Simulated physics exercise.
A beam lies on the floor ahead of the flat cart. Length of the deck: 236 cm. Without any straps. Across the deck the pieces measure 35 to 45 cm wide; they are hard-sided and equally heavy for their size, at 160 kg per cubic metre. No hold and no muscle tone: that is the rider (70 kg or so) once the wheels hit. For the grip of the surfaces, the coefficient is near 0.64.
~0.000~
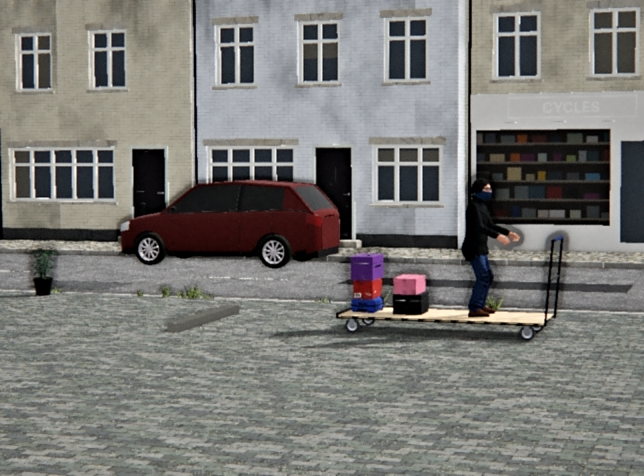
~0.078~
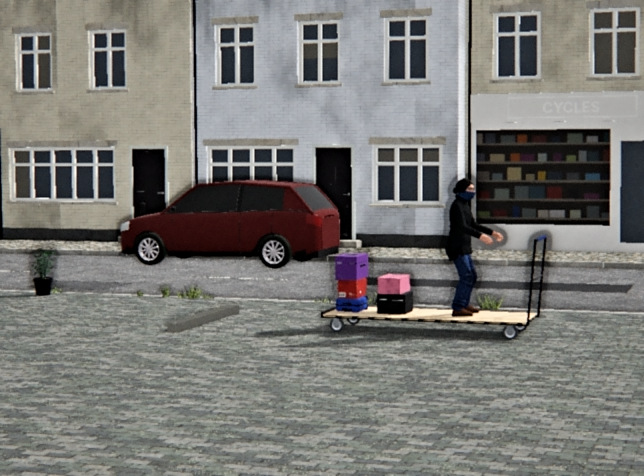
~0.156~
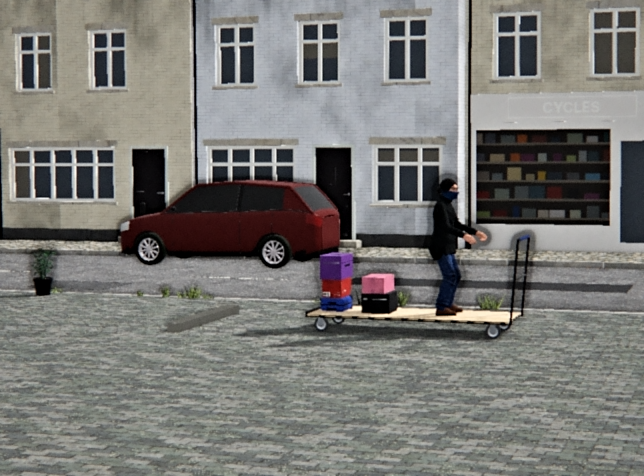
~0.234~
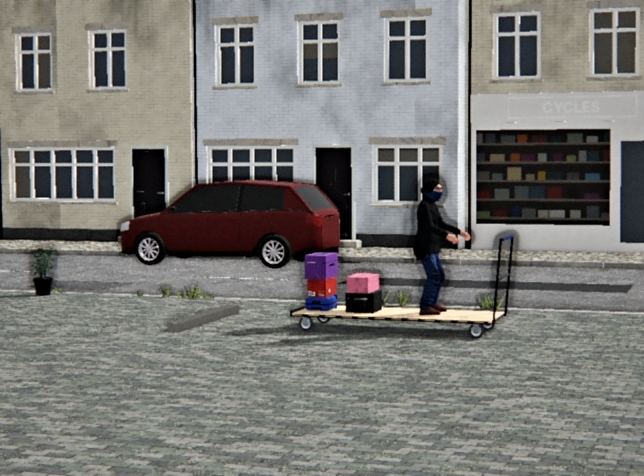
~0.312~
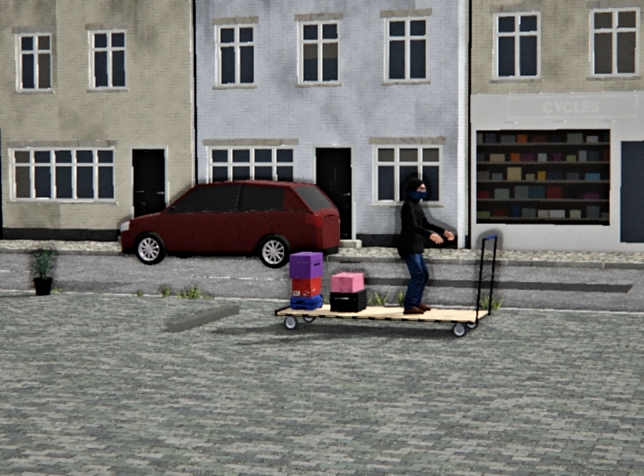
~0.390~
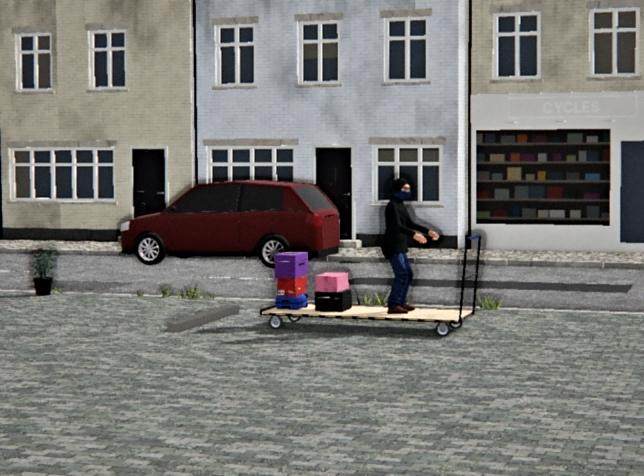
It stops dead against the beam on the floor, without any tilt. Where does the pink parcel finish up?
It lands beyond the front rim.
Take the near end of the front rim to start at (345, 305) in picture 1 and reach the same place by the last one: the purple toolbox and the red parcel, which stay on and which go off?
Purple - dropped, red - dropped.
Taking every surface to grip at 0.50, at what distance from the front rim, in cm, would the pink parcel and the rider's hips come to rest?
Pink 50 past, hips 40 behind.
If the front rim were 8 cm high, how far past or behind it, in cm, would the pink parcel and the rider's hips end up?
Pink 10 behind, hips 60 behind.
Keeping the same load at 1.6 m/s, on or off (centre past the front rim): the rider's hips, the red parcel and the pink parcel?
Then the hips would stay put, the red one would not stay put and the pink one would stay put.
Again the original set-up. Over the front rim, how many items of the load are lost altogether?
Total: 3.
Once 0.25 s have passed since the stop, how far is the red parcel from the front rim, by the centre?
Around 15 cm beyond the front rim.
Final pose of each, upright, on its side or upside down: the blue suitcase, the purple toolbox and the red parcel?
Final poses: Blue top up, purple side down, red side down.
Impact comes at 0.76 s.
After 1.31 s the pink parcel is 8 cm behind the rim, tilted 80°, near (210, 280) in the last picture's view.
After 1.76 s the pink parcel is 27 cm past the rim, tilted 90°, near (185, 310) in the last picture's view.
Final state at 3.6 s, past the rim, pink parcel, purple toolbox and red parcel; behind it, blue suitcase, black toolbox and the rider's hips.
